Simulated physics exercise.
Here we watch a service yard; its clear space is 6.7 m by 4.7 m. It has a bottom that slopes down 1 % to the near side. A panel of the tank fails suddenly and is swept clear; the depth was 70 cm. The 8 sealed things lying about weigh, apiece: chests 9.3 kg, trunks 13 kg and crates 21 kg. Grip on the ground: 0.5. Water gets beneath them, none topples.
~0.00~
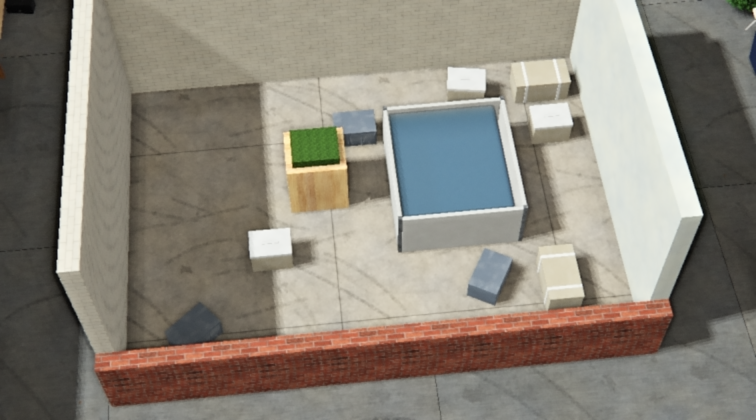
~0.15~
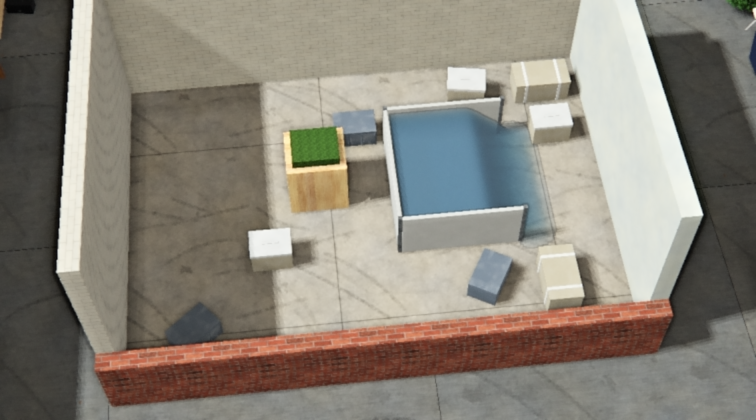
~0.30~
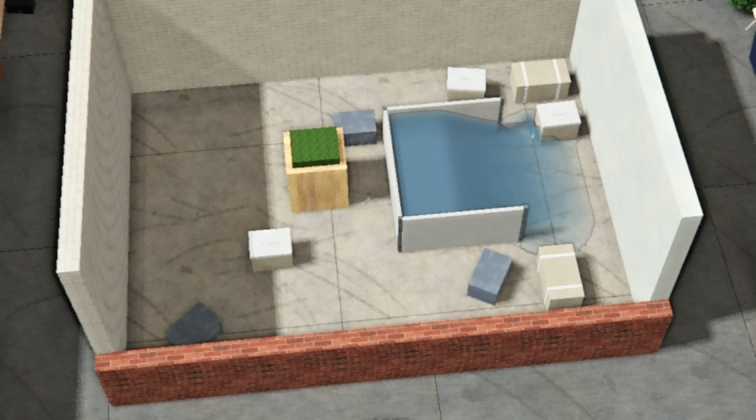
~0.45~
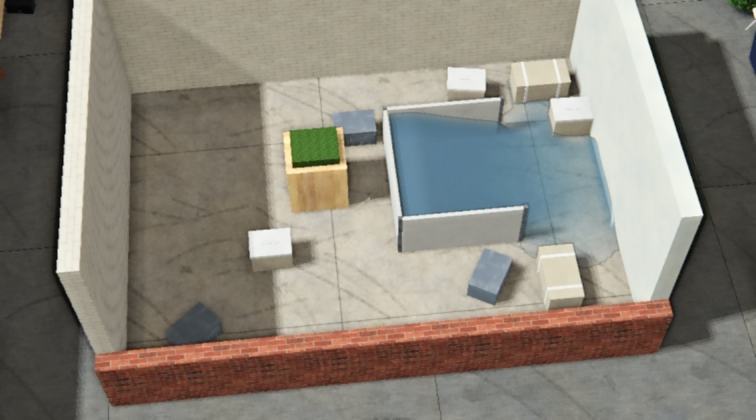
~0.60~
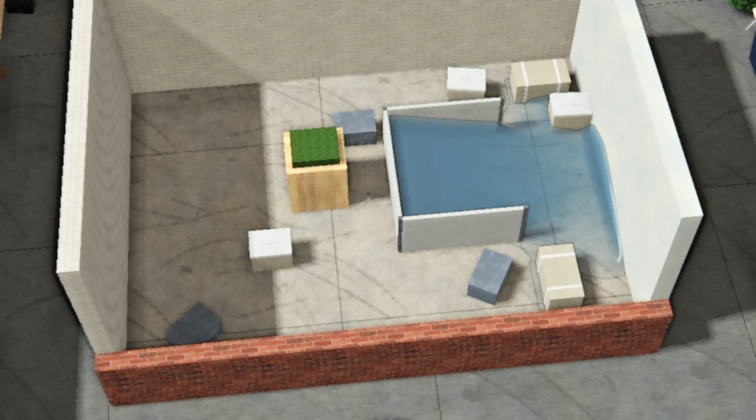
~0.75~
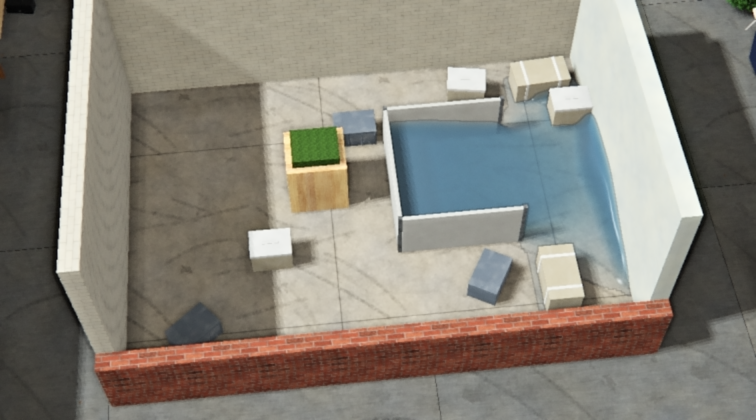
At the start, a square tank full of blue water stands in a walled yard among scattered boxes and blocks. Its right side disappears and water spreads across the floor to the right-hand wall, nudging a small pale box slightly toward that wall, while the other objects barely move.
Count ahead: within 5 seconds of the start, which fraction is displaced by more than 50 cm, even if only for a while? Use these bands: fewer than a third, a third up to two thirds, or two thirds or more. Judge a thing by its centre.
It falls in two thirds or more.
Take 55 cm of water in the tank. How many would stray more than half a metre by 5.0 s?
Under that setup the answer is 5.
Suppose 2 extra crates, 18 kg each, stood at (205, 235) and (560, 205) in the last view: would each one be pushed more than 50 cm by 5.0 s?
Taking them in order: Below the mark and above the mark.
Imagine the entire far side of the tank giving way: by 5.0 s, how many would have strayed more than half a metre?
That would give 5.
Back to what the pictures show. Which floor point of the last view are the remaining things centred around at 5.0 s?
Around (285, 207).
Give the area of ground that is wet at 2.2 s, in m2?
Roughly 12 m2 of it is wet.
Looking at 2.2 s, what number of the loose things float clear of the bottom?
At that time the total is 3.
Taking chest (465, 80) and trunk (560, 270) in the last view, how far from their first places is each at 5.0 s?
The first ends 200 centimetres from its start and the second 300 centimetres.
After 1.1 s 1 of 8 are over 50 cm from their spots; 1 afloat.
After 2.2 s 3 of 8 are over 50 cm from their spots; 3 afloat.
After 3.5 s 5 of 8 are over 50 cm from their spots; 4 afloat.
After 5.0 s 8 of 8 are over 50 cm from their spots, and 8 have been at some point; 4 afloat.
